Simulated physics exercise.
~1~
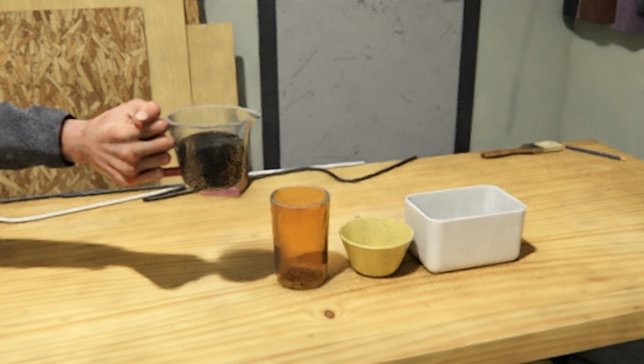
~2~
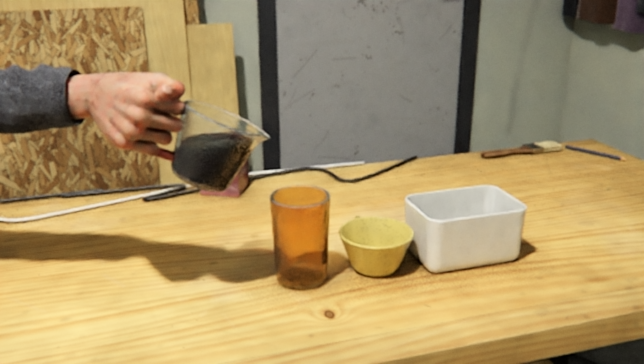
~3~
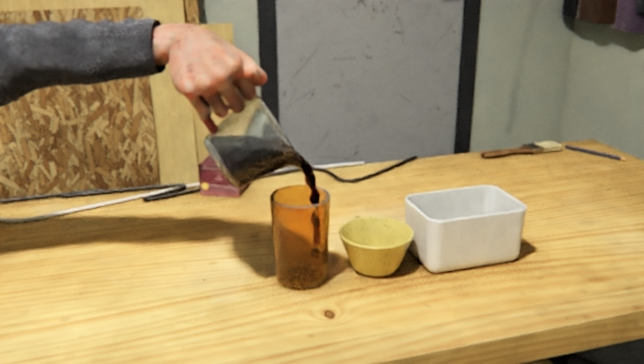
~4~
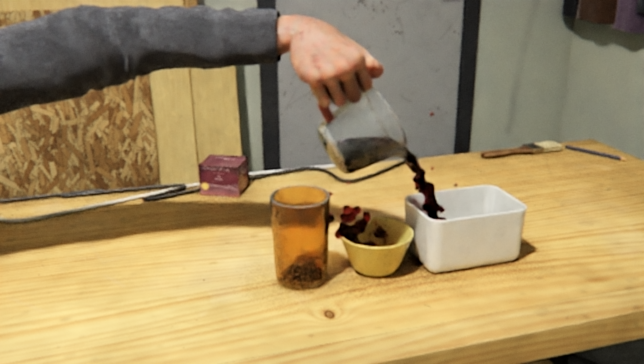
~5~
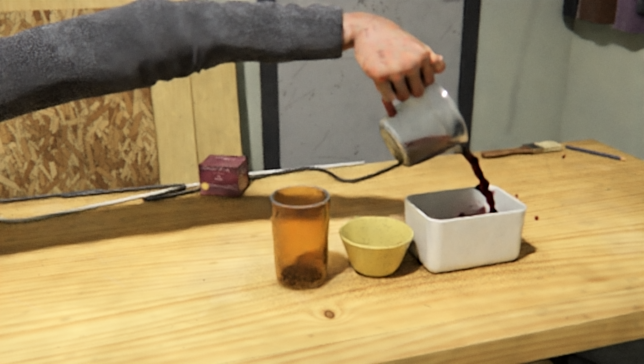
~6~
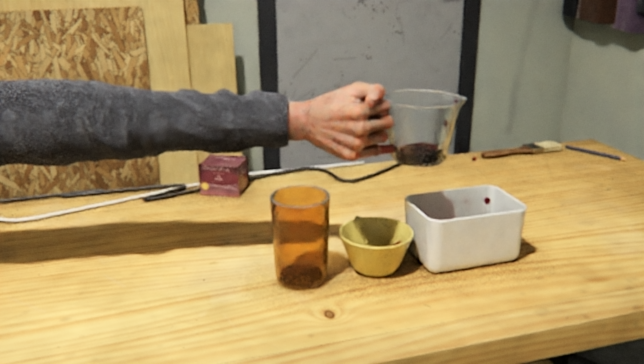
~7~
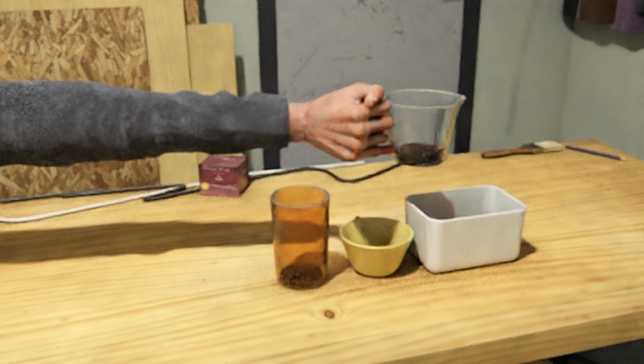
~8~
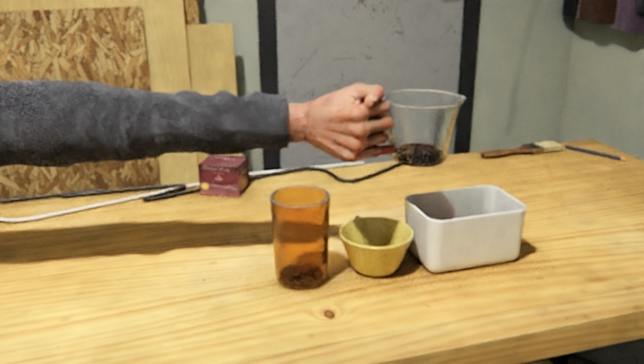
To begin with, a hand in a grey sleeve holds a clear measuring jug of dark wine at the left, above a wooden table where an amber tumbler, a yellow cup and a white box stand in a row. The hand tips the jug to the right, and a thin dark stream runs into the tumbler. Still tilted, the jug sweeps right, and wine splashes into the cup and then pours into the box. The hand then turns the jug back upright and holds it still behind the box. A little wine remains in the jug, with a shallow dark layer in the tumbler.
